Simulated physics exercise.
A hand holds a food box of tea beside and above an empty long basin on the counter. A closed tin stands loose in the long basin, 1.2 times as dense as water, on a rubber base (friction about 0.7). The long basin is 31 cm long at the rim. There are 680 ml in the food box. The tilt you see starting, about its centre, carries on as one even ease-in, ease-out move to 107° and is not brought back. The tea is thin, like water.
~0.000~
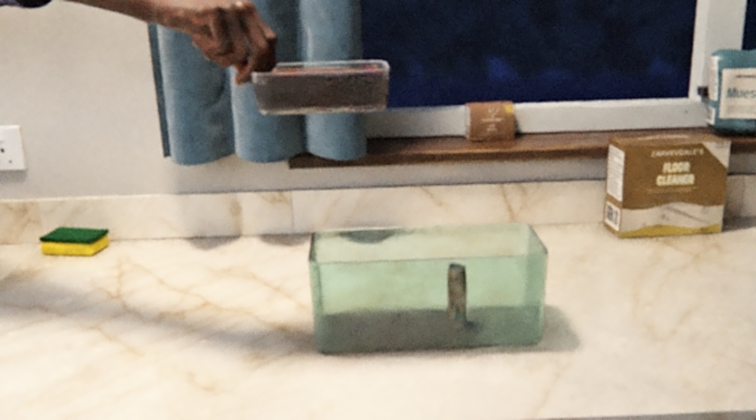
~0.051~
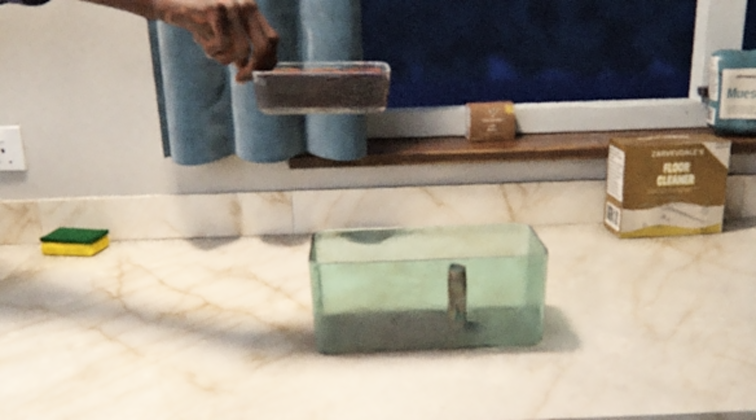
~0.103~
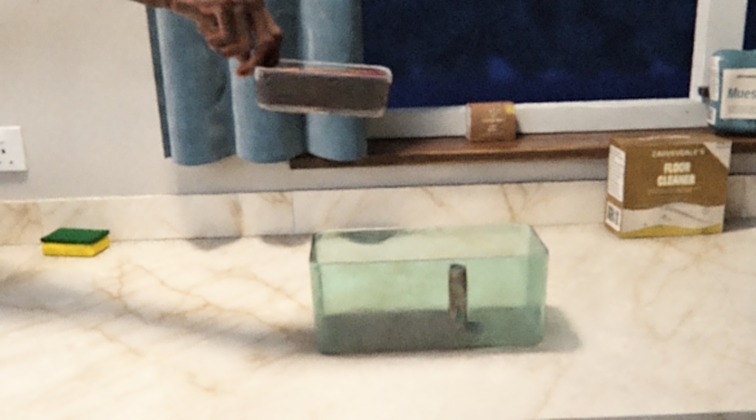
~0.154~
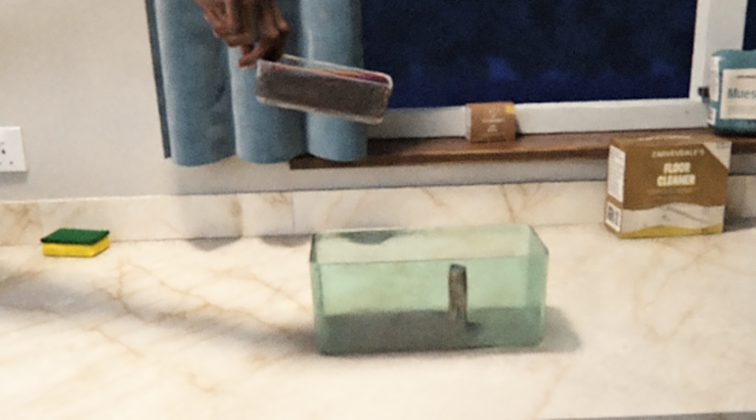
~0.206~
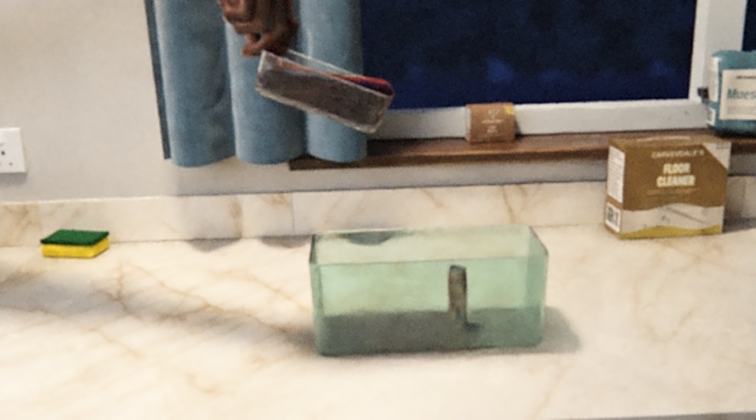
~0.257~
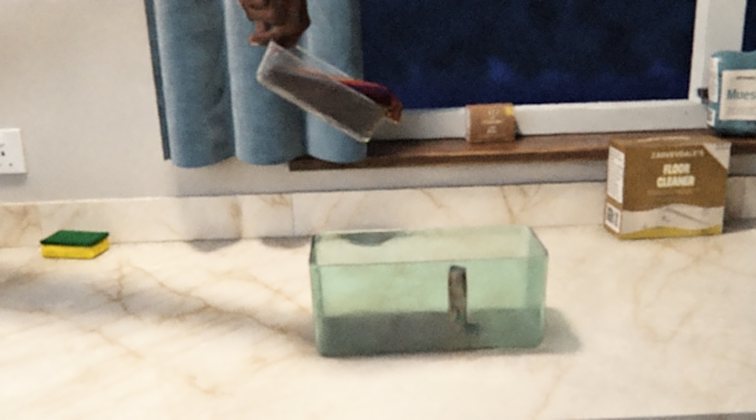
A hand tilting a clear food box of dark tea steadily down to the right, above a long basin holding a tin.
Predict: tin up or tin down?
The tin keeps standing.
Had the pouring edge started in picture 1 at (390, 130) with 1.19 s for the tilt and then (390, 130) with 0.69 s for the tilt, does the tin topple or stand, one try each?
First it stays up; then it falls.
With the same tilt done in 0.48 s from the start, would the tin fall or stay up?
Then it topples.
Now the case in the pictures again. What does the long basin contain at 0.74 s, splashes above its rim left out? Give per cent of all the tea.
About 84 per cent.
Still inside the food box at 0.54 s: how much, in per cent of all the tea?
Near 3 in a hundred.
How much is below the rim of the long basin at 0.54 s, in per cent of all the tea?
About 34 per cent.
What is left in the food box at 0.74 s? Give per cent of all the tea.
Some 0 per cent.
Then, 0.54 s in, the tilt is 95° and 3 per cent is still to pour; the tin stands where it began.
Then, 0.74 s in, the tilt is 107° and 0 per cent is still to pour; the tin stands where it began.
Then, 0.96 s in, the tilt is 107° and 0 per cent is still to pour; the tin stands where it began.
Then, 1.19 s in, the tilt is 107° and 0 per cent is still to pour; the tin stands where it began.
Finally, the tin stands where it began.
